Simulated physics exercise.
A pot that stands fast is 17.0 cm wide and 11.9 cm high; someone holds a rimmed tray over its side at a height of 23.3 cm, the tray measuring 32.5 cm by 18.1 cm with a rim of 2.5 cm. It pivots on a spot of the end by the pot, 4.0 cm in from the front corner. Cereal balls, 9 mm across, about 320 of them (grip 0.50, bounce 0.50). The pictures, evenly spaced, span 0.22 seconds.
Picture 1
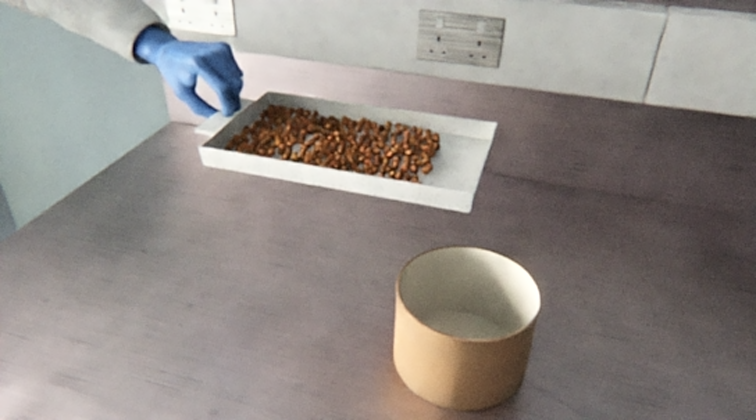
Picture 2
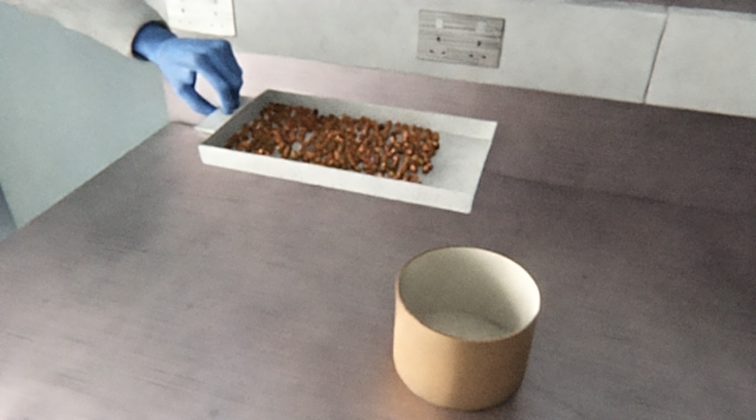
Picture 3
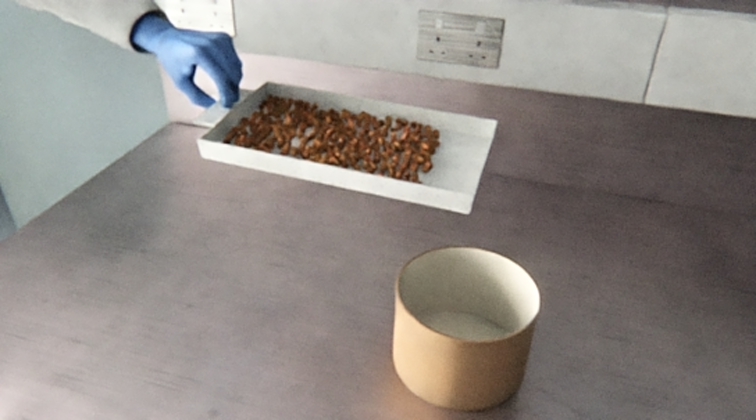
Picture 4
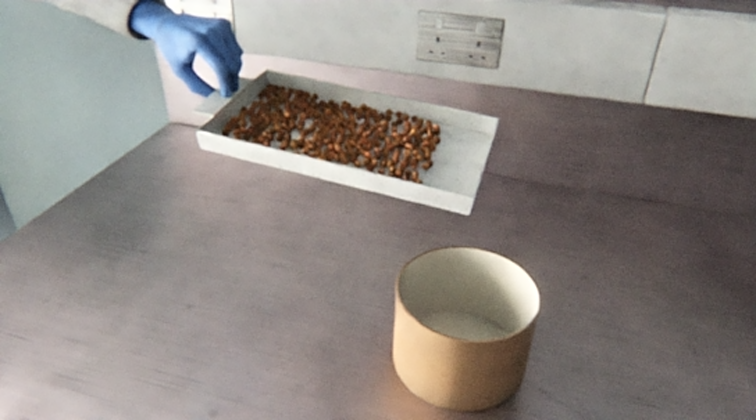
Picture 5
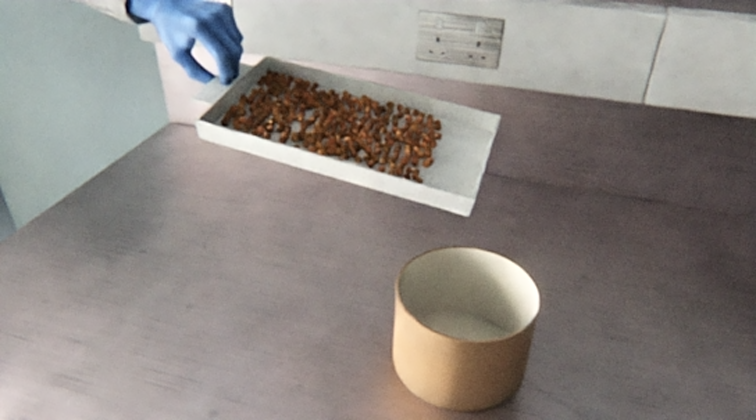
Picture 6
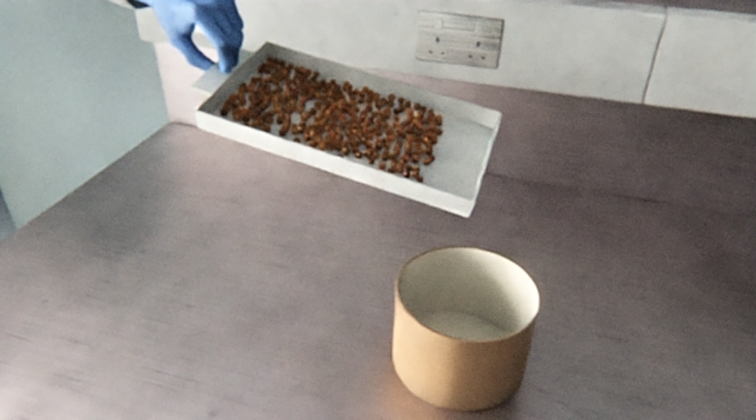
To begin with, a blue-gloved hand holds the left end of a shallow white tray of small brown pieces, lying level beyond a tan pot on a brownish surface. The hand then slowly raises that end, and the tray slants gently down to the right while the pot stays still.
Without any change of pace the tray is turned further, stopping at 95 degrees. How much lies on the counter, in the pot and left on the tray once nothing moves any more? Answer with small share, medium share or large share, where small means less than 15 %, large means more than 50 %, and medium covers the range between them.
Counter - small share; pot - large share; left on the tray - small share.
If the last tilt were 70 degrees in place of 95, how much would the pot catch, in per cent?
That would be around 30 percent.
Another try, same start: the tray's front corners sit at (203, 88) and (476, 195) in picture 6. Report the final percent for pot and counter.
Pot: 30, counter: 60.
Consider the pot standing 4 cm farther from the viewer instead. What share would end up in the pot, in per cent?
Expect something close to 60 per cent.
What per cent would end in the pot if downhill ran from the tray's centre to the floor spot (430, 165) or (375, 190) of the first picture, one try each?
About 35 and 55 per cent.
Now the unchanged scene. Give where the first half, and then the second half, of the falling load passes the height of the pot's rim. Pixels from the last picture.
Earlier half at about (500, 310), later half at about (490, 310) in pixels.
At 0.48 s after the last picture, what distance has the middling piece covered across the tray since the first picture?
It has moved some 10 cm from its start.
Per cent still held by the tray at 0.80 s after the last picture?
Value: About 85%.
Then, 0.48 s after the last picture, tilt 52 degrees; the tray holds 100 %, the pot 0 %.
Then, 0.80 s after the last picture, tilt 78 degrees; the tray holds 85 %, the pot 10 %.
Then, 1.22 s after the last picture, tilt 95 degrees; the tray holds 20 %, the pot 70 %.
In the end, counter 5 %, pot 90 %, tray 5 %.
